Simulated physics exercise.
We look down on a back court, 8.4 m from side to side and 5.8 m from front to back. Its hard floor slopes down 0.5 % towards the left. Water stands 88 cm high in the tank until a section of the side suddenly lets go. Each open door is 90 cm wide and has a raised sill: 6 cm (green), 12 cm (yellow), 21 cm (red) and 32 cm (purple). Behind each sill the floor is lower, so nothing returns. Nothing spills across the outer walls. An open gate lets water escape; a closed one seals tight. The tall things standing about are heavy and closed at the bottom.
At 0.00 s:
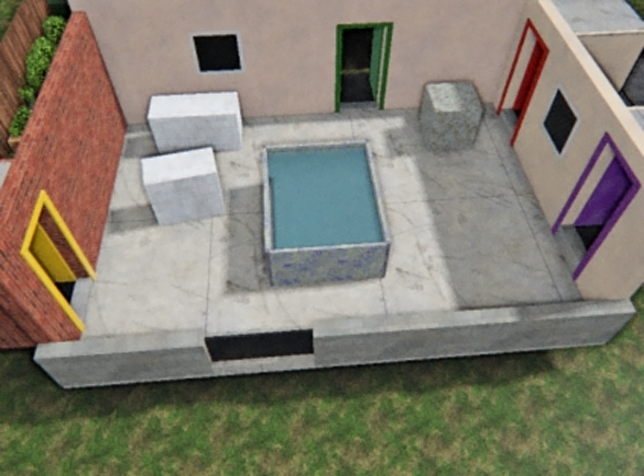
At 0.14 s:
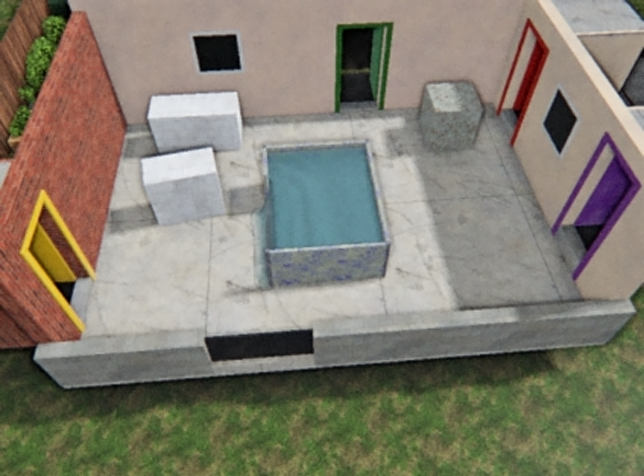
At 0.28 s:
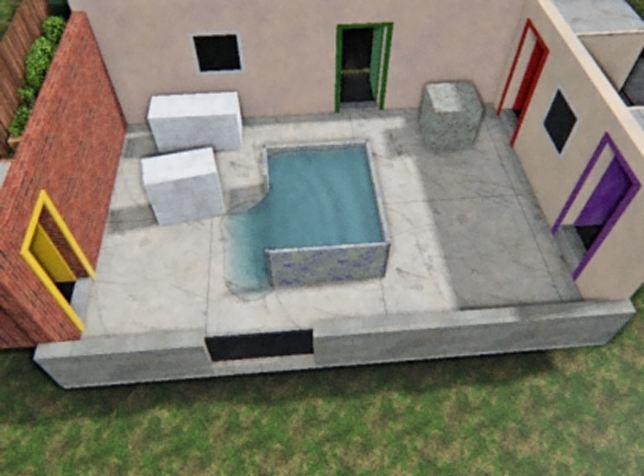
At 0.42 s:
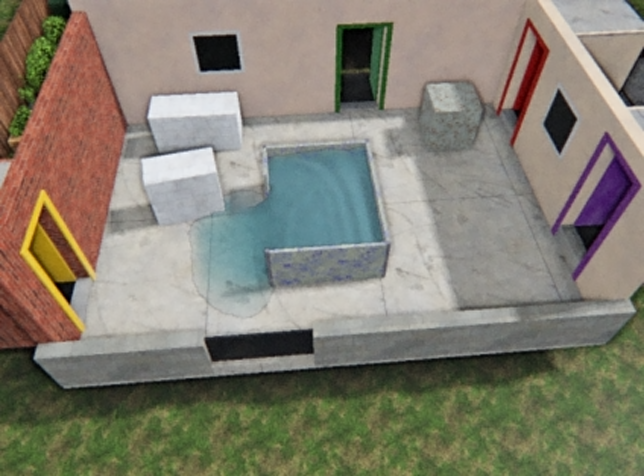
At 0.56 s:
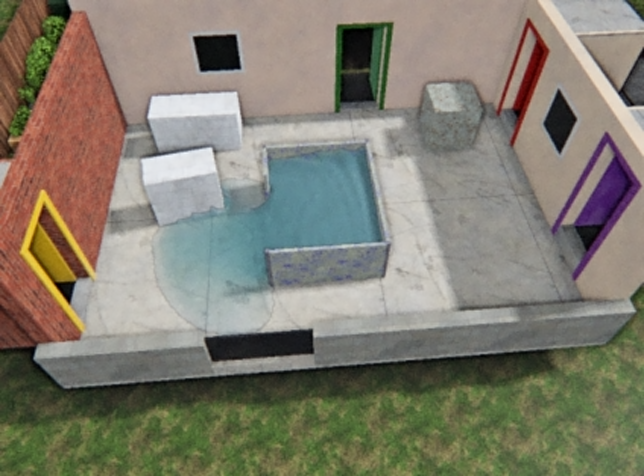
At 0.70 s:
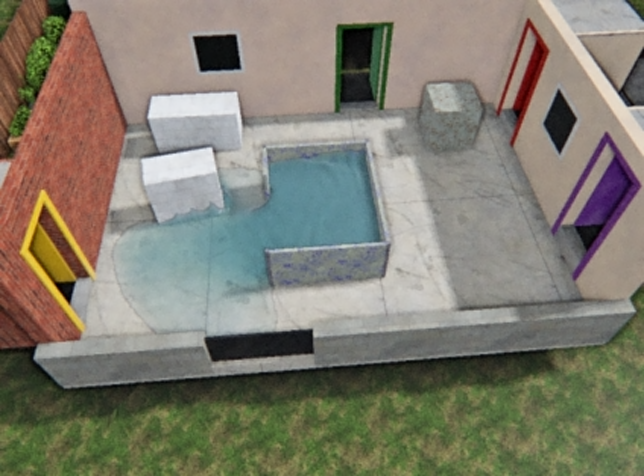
A raised tank of blue-green water in a walled courtyard opened on its left side, and water poured out, spreading leftward across the pale floor past the front white block toward the yellow doorway.
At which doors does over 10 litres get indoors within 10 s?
Within that time: At the green door it stays under the limit; at the yellow door it exceeds the limit; at the red door it does not reach the limit; at the purple door it stays under the limit.
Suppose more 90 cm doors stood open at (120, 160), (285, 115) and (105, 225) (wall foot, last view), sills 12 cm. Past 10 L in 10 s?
In that order: Over, not over, above.
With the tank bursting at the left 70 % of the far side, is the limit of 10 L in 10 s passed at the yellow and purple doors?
Then: Yellow not over, purple below.
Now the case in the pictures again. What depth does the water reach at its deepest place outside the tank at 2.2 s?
About 60 cm.
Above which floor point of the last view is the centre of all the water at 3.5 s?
Around (212, 241).
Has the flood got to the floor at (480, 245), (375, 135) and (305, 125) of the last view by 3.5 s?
In turn: Dry, still dry, wet.
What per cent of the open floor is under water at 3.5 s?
Near 40 per cent is wet.
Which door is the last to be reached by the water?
It is the red one.
After 1.4 s water covers 25 % of the floor and is deepest (59 cm) near (109, 261); green door not reached, yellow door 37 cm at the sill, 60 L in, red door not reached, purple door not reached.
After 2.2 s water covers 35 % of the floor and is deepest (60 cm) near (78, 353); green door not reached, yellow door 44 cm at the sill, 230 L in, red door not reached, purple door not reached.
After 3.5 s water covers 40 % of the floor and is deepest (32 cm) near (179, 256); green door 1 cm at the sill, 0 L in, yellow door 26 cm at the sill, 465 L in, red door not reached, purple door not reached.
After 6.0 s water covers 75 % of the floor and is deepest (22 cm) near (157, 144); green door 4 cm at the sill, 0 L in, yellow door 18 cm at the sill, 538 L in, red door not reached, purple door not reached.
After 10.0 s water covers 95 % of the floor and is deepest (14 cm) near (127, 130); green door 6 cm at the sill, 1 L in, yellow door 11 cm at the sill, 563 L in, red door 8 cm at the sill, 0 L in, purple door 8 cm at the sill, 0 L in.
